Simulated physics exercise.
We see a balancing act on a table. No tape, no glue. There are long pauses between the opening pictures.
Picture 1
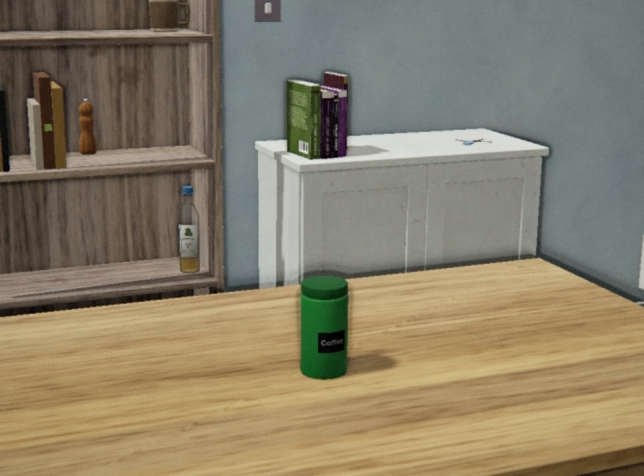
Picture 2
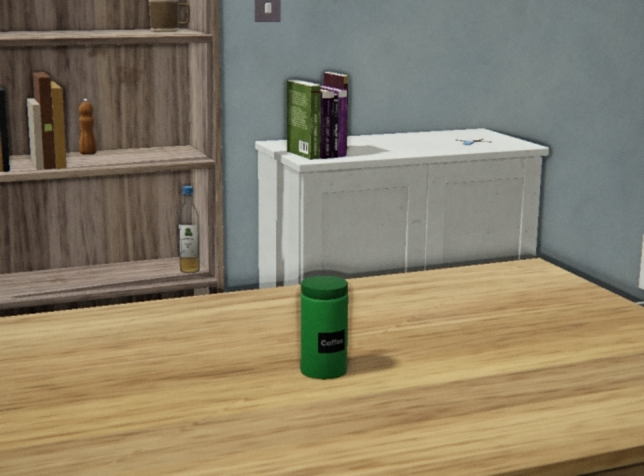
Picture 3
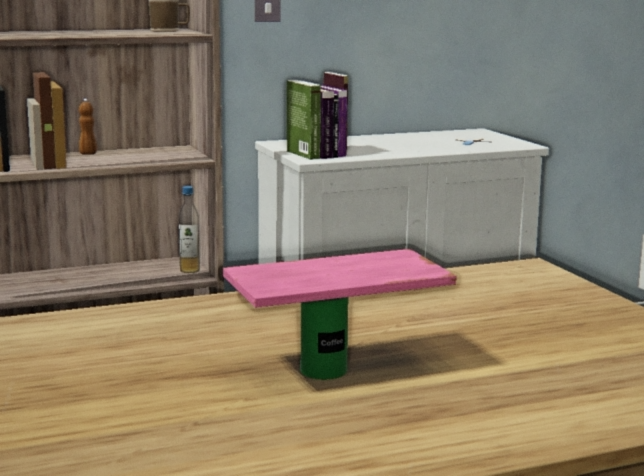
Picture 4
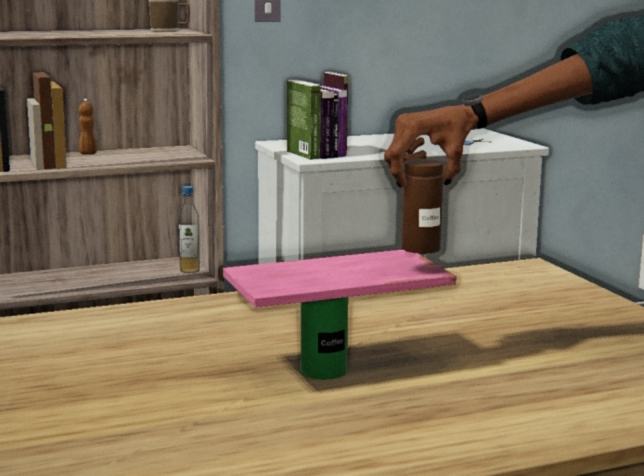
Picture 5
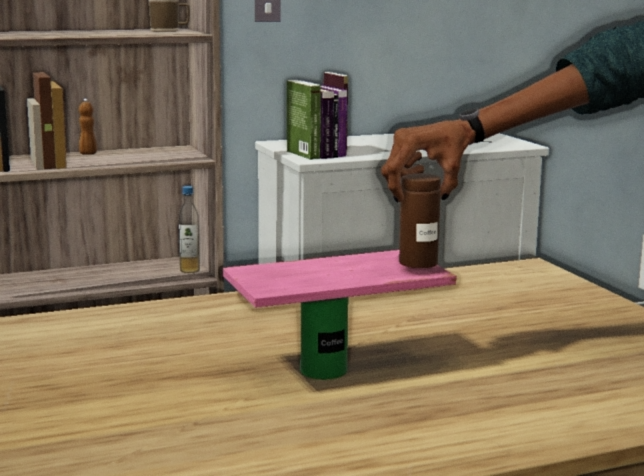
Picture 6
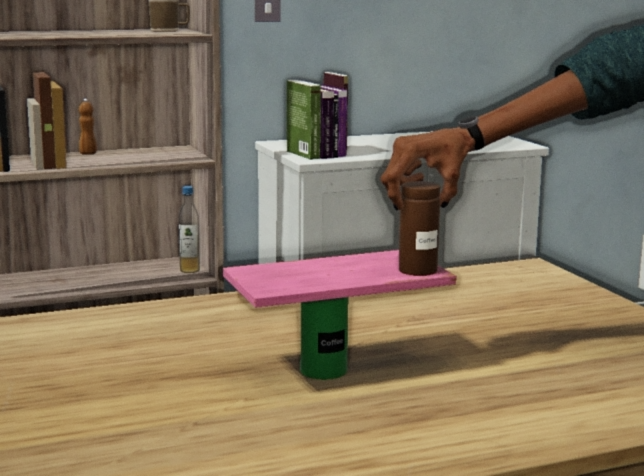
Pink board appearing atop a green jar on a wooden table, then a hand lowering a brown jar onto its right end.
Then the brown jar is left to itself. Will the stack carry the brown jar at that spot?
Here the stack comes apart.
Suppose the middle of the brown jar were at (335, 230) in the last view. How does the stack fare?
Then it holds.
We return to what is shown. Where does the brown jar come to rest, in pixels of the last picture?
Near (482, 351).
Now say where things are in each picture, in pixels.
In the first frame, the last thing is not in view yet; green jar (324, 327).
In the second frame, the last thing is not in view yet; green jar (324, 327).
In the third frame, the last thing is not in view yet; green jar (324, 327).
The fourth frame shows still above its spot; brown jar (422, 206); green jar (324, 327).
The fifth frame shows still above its spot; brown jar (420, 221); green jar (324, 327).
The sixth frame shows in place under the hand; brown jar (419, 229); green jar (324, 327).
Then, 0.30 s past the last view, brown jar now fallen; pink board rocked 22° from its first pose.
Then, 0.40 s past the last view, pink board rocked 49° from its first pose.
Then, 0.50 s past the last view, pink board rocked 68° from its first pose.
Then, 1.00 s past the last view, pink board rocked 51° from its first pose.
Finally, fallen, brown jar; down or leaning hard in the stack, pink board; green jar still in place. Final places as the last picture's camera would see them, brown jar near (482, 351). The stack gives way.
